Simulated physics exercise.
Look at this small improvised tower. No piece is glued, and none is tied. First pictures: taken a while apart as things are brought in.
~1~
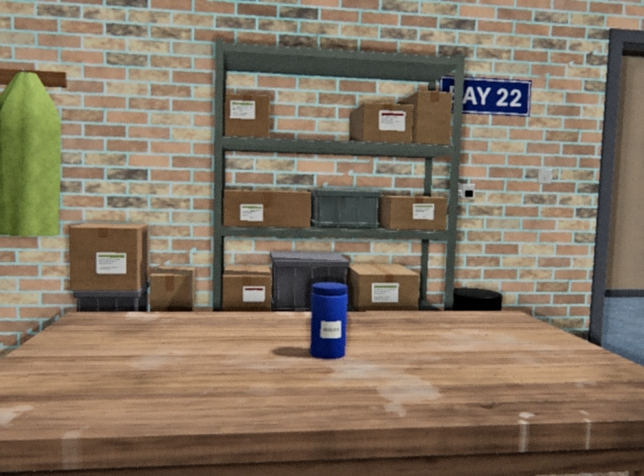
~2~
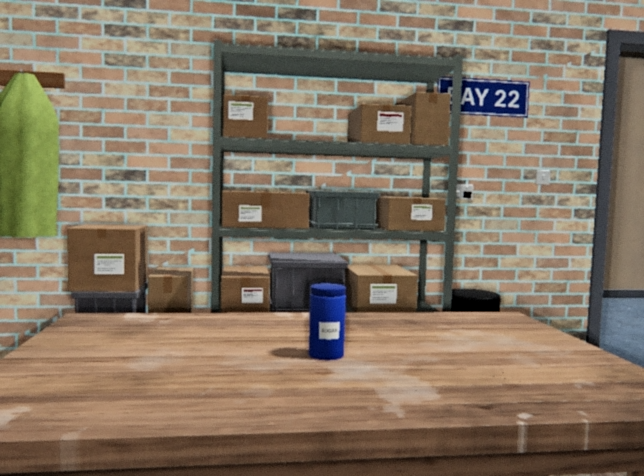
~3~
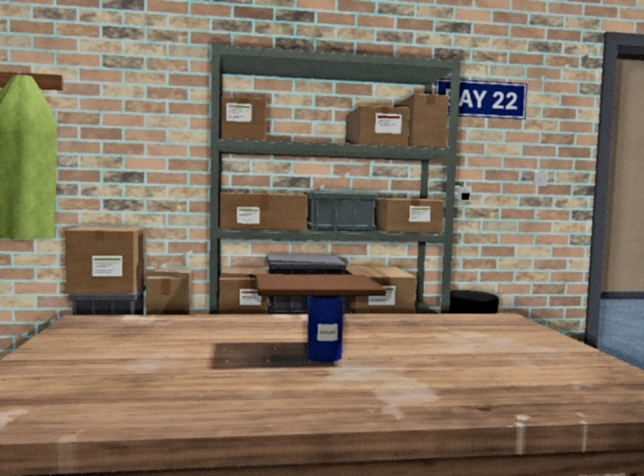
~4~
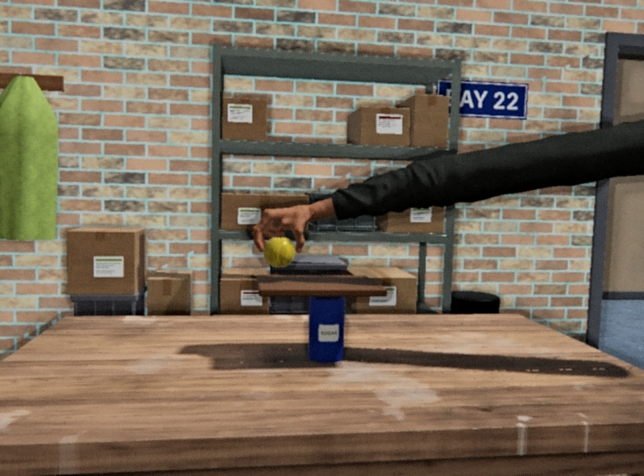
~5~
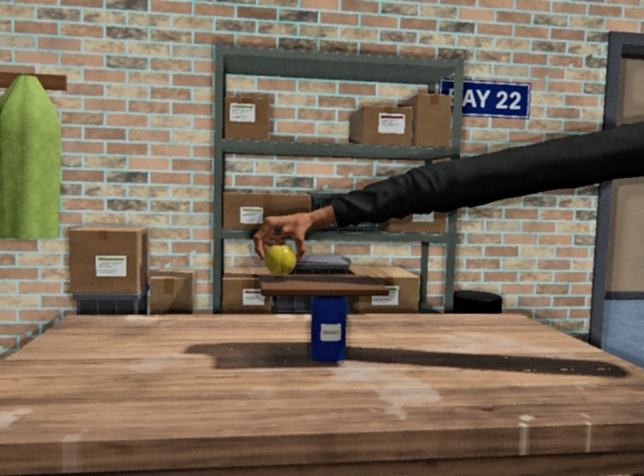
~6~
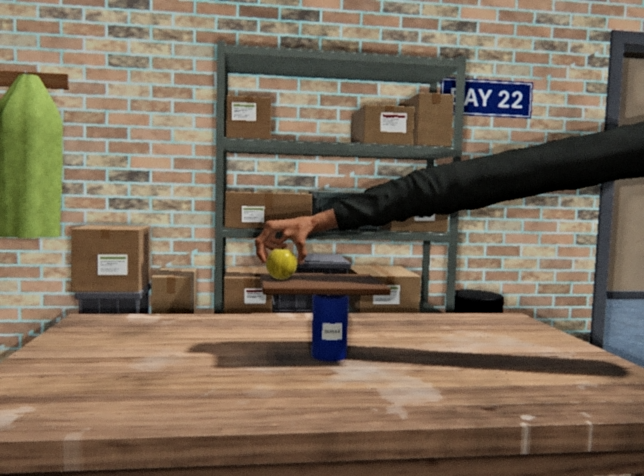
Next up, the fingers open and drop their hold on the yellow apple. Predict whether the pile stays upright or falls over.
It does not stay steady.
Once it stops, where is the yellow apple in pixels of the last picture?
At about (256, 341).
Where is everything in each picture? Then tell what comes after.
In the first picture, the last thing is not in view yet; blue jar (329, 320).
In the second picture, the last thing is not in view yet; blue jar (327, 321).
In the third picture, the last thing is not in view yet; blue jar (325, 323).
In the fourth picture, on its way; yellow apple (280, 252); blue jar (327, 324).
In the fifth picture, on its way; yellow apple (280, 260); blue jar (329, 323).
In the sixth picture, set down, still held; yellow apple (282, 264); blue jar (330, 322).
Then, 0.40 s past the last view, yellow apple now fallen; brown lid rocked 53° from its first pose.
Then, 0.50 s past the last view, brown lid now fallen.
Then, 0.90 s past the last view, things are still on the move.
Finally, fallen, yellow apple and brown lid; blue jar still in place. Final places as the last picture's camera would see them, yellow apple near (256, 341). The stack comes apart.
